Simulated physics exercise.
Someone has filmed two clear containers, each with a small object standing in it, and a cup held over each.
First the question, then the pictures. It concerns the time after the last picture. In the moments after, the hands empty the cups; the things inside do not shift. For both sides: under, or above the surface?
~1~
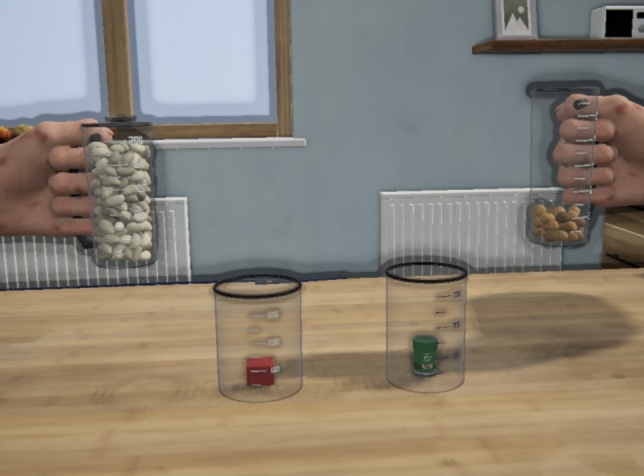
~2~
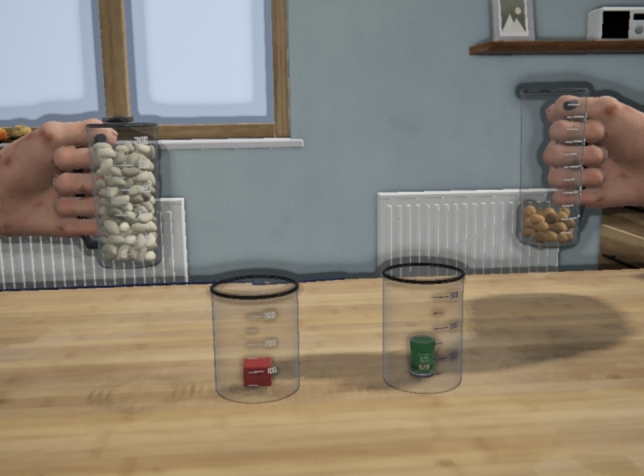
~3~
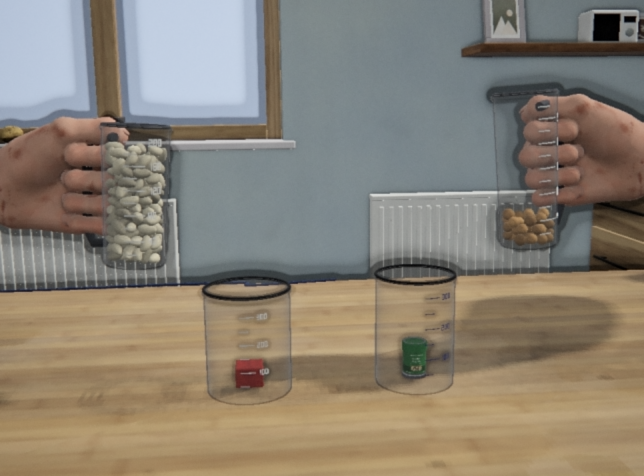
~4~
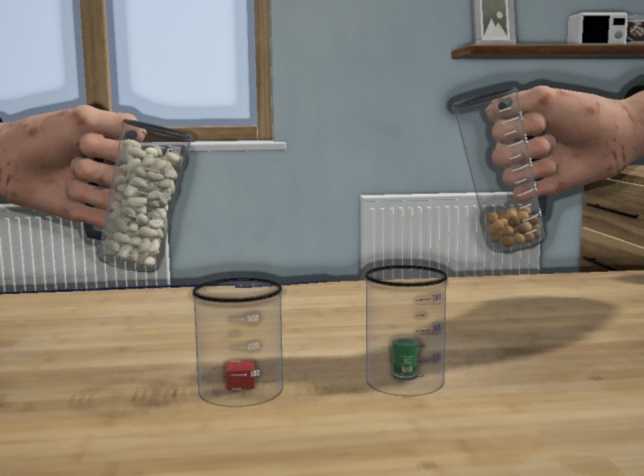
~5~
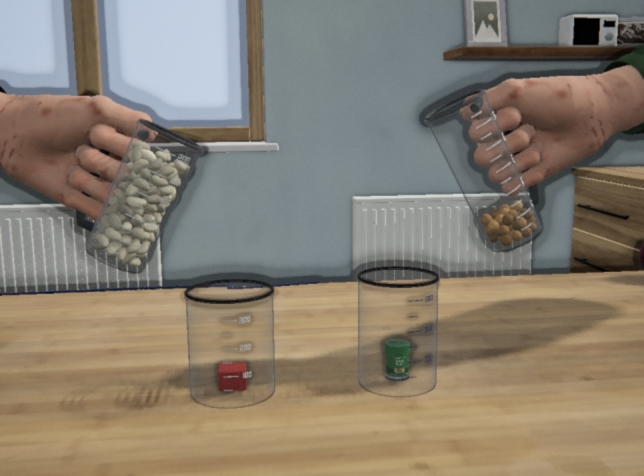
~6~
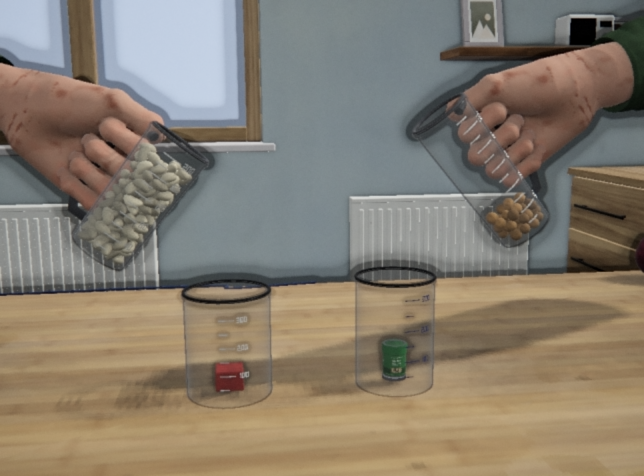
The left object vanishes from sight and the right object pokes through.
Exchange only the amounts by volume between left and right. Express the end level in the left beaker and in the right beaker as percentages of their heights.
25 % and 60 %.
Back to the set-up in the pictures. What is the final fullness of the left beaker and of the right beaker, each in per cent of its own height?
The left one ends up around 55 percent full and the right one around 20 percent.
Then, 0.42 s on from there, left beaker empty, all of its cupful still in the cup; right beaker empty, all of its cupful still in the cup.
Then, 0.87 s on from there, left beaker nearly empty, nearly all of its cupful still in the cup; right beaker empty, all of its cupful still in the cup.
Then, 1.41 s on from there, left beaker half full, none of its cupful still in the cup; right beaker nearly empty, none of its cupful still in the cup.
In the end, left beaker half full (surface near (228, 333)), nothing beside it; right beaker nearly empty (surface near (394, 359)), nothing beside it; the left thing is covered; the right thing is still showing.
